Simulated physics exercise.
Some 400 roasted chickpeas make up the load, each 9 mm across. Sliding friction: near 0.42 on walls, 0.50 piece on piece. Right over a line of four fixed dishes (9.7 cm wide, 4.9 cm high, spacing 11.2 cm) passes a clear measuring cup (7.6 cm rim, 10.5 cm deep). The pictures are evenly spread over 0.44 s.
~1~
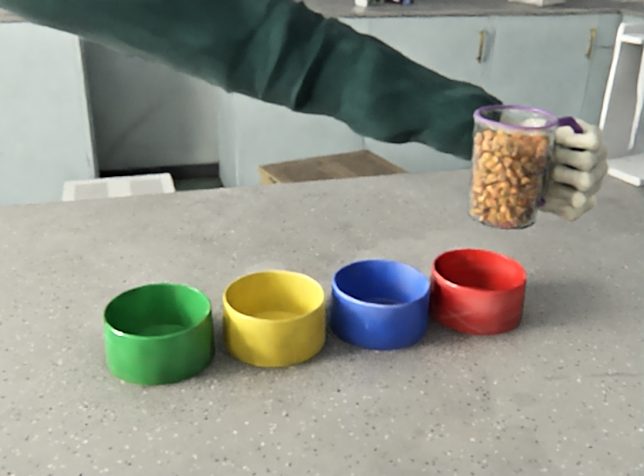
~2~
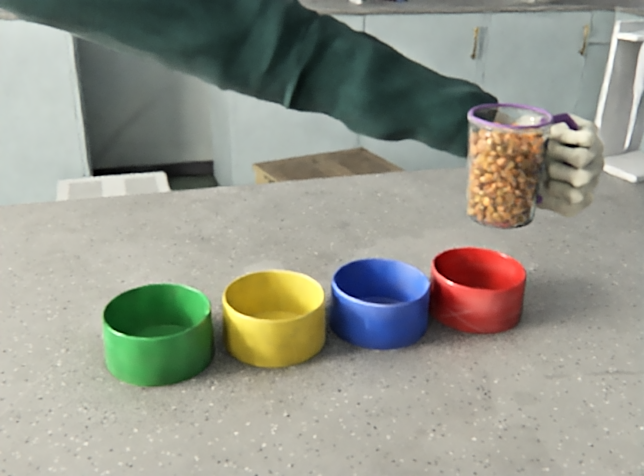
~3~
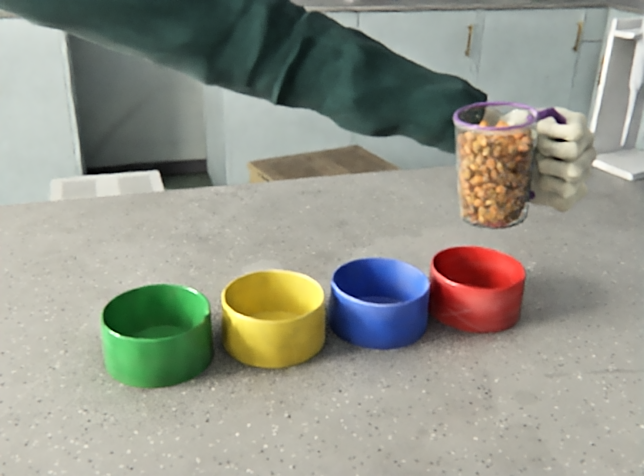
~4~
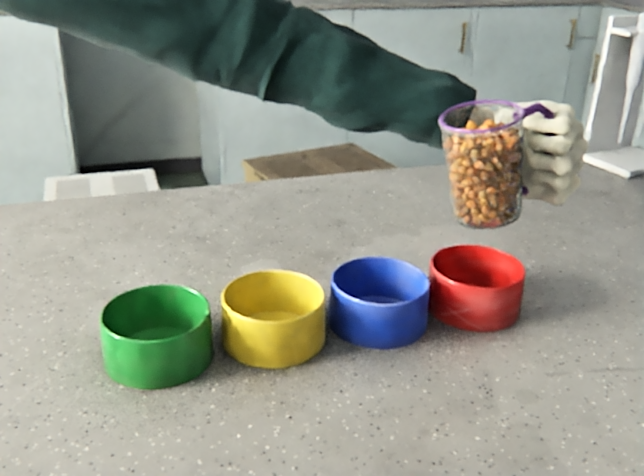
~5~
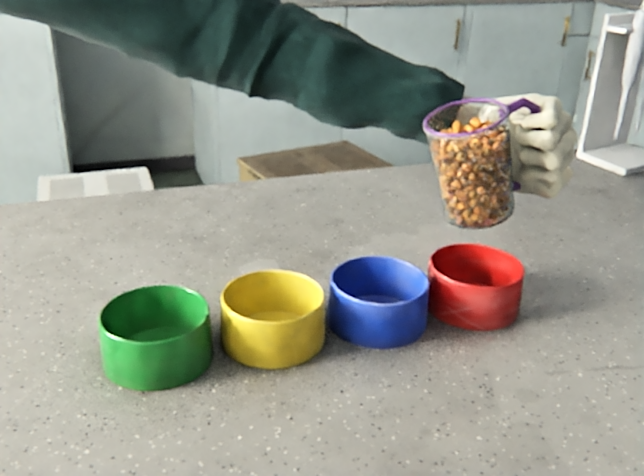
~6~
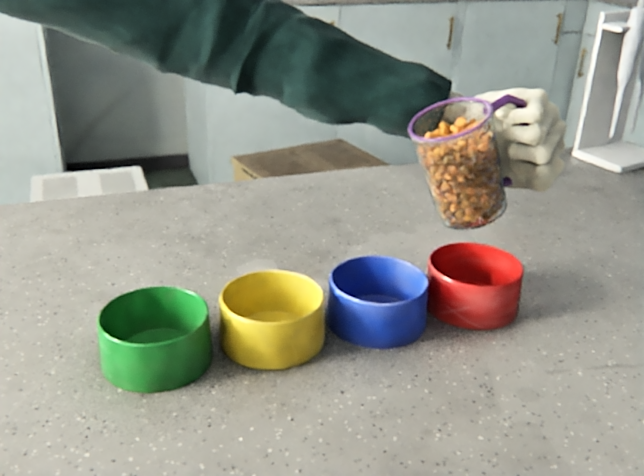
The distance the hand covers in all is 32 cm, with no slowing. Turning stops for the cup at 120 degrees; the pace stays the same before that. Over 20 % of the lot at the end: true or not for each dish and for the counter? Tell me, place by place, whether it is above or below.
Red: Below the mark; blue: Below the mark; green: Above the mark; yellow: Below the mark; counter: Below the mark.
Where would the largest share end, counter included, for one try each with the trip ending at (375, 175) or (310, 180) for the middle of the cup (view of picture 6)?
I'd expect yellow to win the first try and yellow the second.
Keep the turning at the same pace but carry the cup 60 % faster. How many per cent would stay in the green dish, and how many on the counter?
Green: 70; counter: 30.
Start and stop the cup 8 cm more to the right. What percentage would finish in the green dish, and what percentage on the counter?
Green 10, counter 20.
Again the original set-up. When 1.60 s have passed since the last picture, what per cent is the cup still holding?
It works out to about 70 per cent of the load.
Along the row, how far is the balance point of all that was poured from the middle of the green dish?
About 1 cm to its left.
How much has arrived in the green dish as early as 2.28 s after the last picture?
Close to 85 per cent at that point.
Then, 0.96 s after the last picture, tilt 75 degrees; cup holds 100 %.
Then, 1.60 s after the last picture, tilt 111 degrees; cup holds 70 %, green 20 %.
Then, 2.28 s after the last picture, tilt 120 degrees; cup holds 0 %, green 85 %.
In the end, red 0 %, blue 0 %, green 85 %, yellow 0 %, counter 10 %.
